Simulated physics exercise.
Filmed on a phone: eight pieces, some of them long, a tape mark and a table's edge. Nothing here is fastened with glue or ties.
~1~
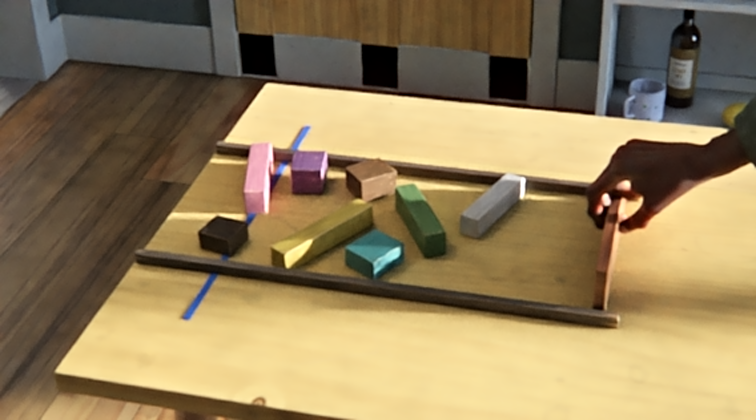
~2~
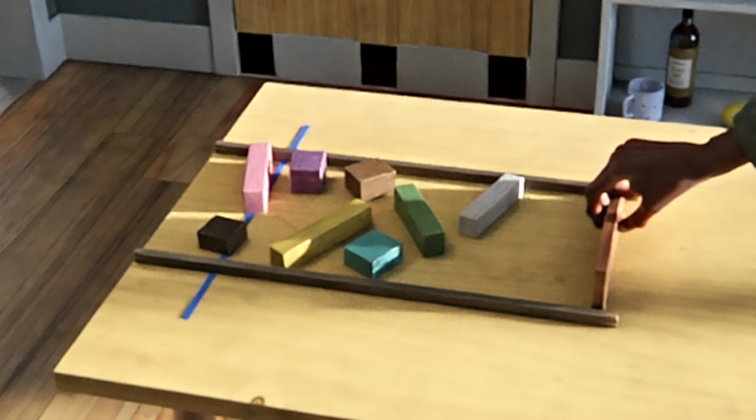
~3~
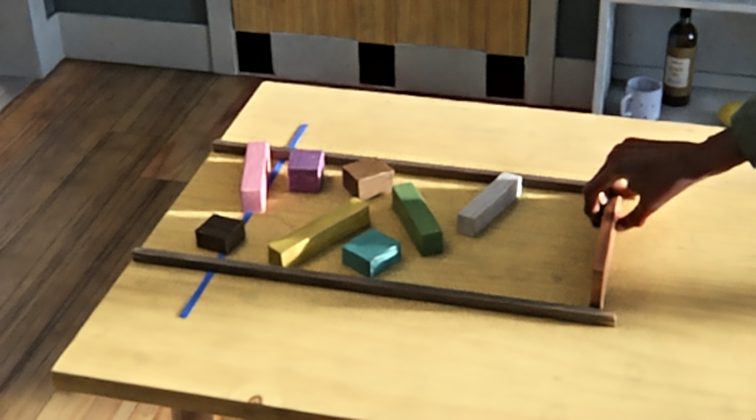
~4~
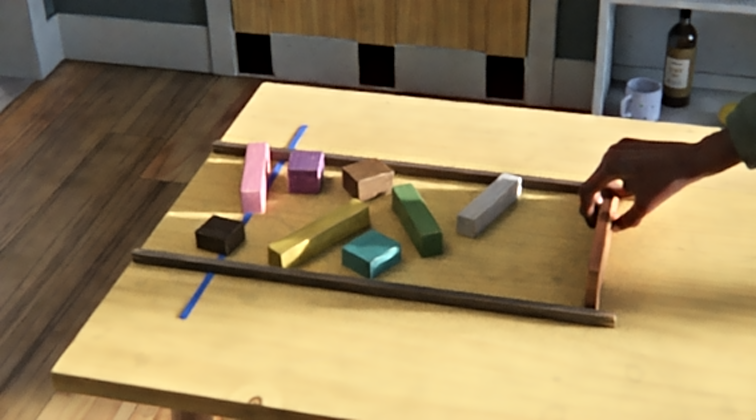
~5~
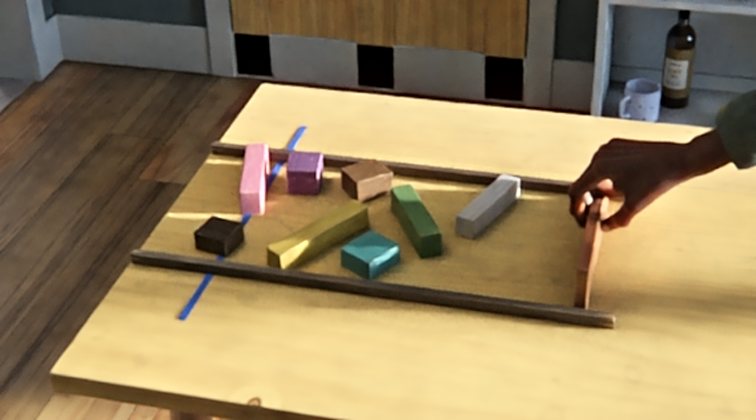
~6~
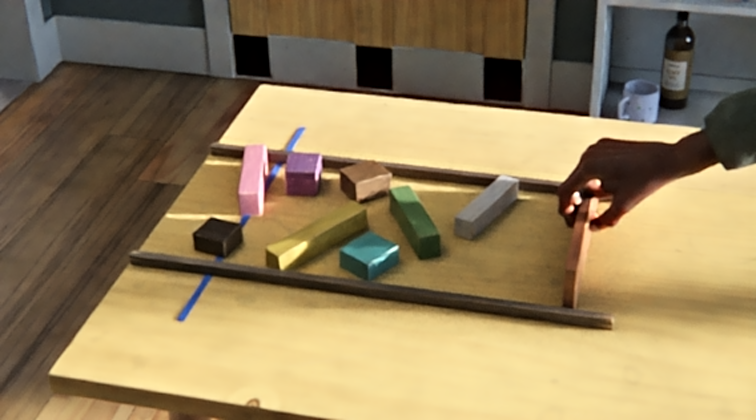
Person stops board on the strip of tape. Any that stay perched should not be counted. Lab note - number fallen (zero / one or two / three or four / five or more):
Number fallen: One or two.
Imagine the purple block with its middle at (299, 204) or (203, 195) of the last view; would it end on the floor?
First place: It remains in place; second place: It comes off.
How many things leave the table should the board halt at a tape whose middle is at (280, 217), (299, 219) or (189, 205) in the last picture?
Counts per try, in order: 0 / 0 / 6.
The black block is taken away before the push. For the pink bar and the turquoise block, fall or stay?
The pink bar is gone, the turquoise block is still there.
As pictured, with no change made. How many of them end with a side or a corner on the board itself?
Contact count: 2.
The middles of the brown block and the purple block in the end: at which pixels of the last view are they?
Approximately (239, 157) for one, approximately (200, 167) for the other.
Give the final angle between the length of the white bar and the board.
Angle: Close to 0 degrees.
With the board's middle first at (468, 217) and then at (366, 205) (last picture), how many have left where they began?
1 at one spot and 6 at the other.
Soon after, none off yet; pink bar at rest near (253, 179); black block at rest near (218, 237); purple block at rest near (304, 174).
Then, none off yet; pink bar at rest near (253, 179); black block at rest near (218, 237); purple block moved a little near (287, 173).
At rest, the number that fall off is one or two; fallen, pink bar.
